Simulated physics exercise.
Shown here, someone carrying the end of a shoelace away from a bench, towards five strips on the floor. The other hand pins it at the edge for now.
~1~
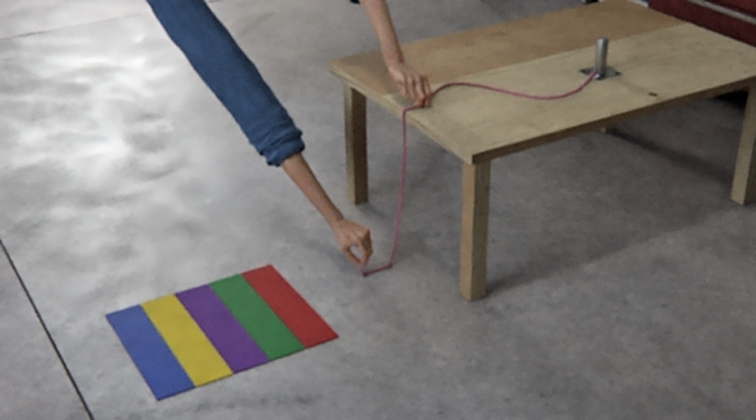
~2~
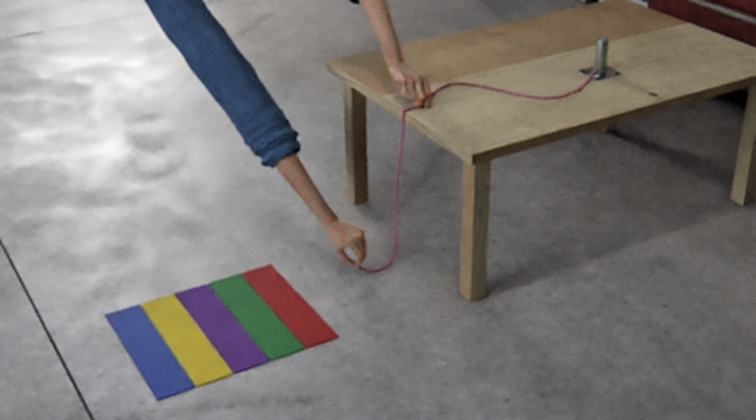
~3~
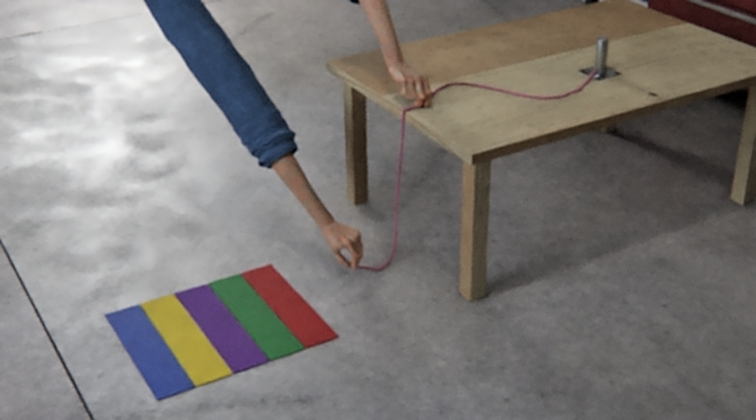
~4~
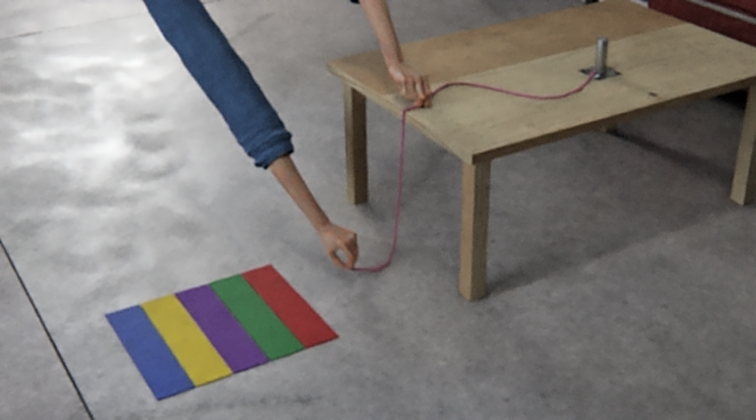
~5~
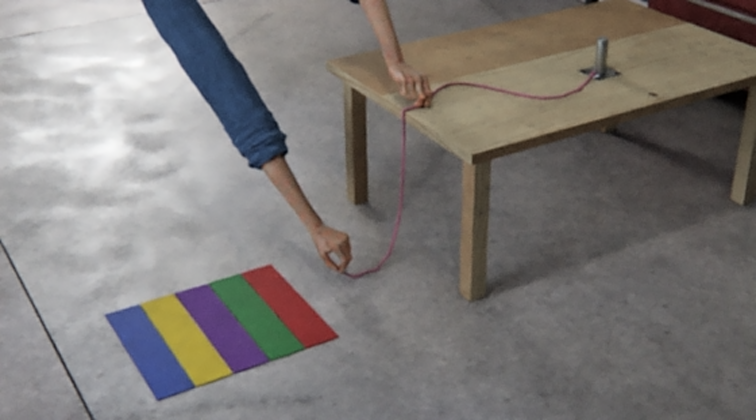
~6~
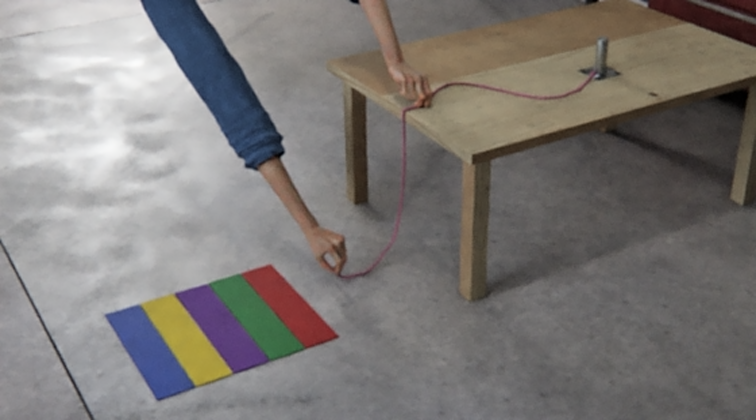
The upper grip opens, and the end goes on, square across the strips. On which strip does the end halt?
It halts on the yellow strip.
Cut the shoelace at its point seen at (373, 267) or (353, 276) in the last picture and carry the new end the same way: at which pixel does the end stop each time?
Near (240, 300) and (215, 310).
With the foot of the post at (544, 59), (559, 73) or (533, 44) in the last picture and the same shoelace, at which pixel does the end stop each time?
In that order: (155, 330), (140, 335) and (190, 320).
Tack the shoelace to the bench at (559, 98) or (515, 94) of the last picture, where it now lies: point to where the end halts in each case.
In that order: (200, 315) and (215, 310).
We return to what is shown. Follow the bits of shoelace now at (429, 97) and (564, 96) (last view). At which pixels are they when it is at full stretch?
About (390, 129), and the other about (533, 86).
Soon after, end near (256, 296); over green.
After that, end near (209, 311); over purple.
At the stop, end near (181, 320); over yellow. Over yellow.
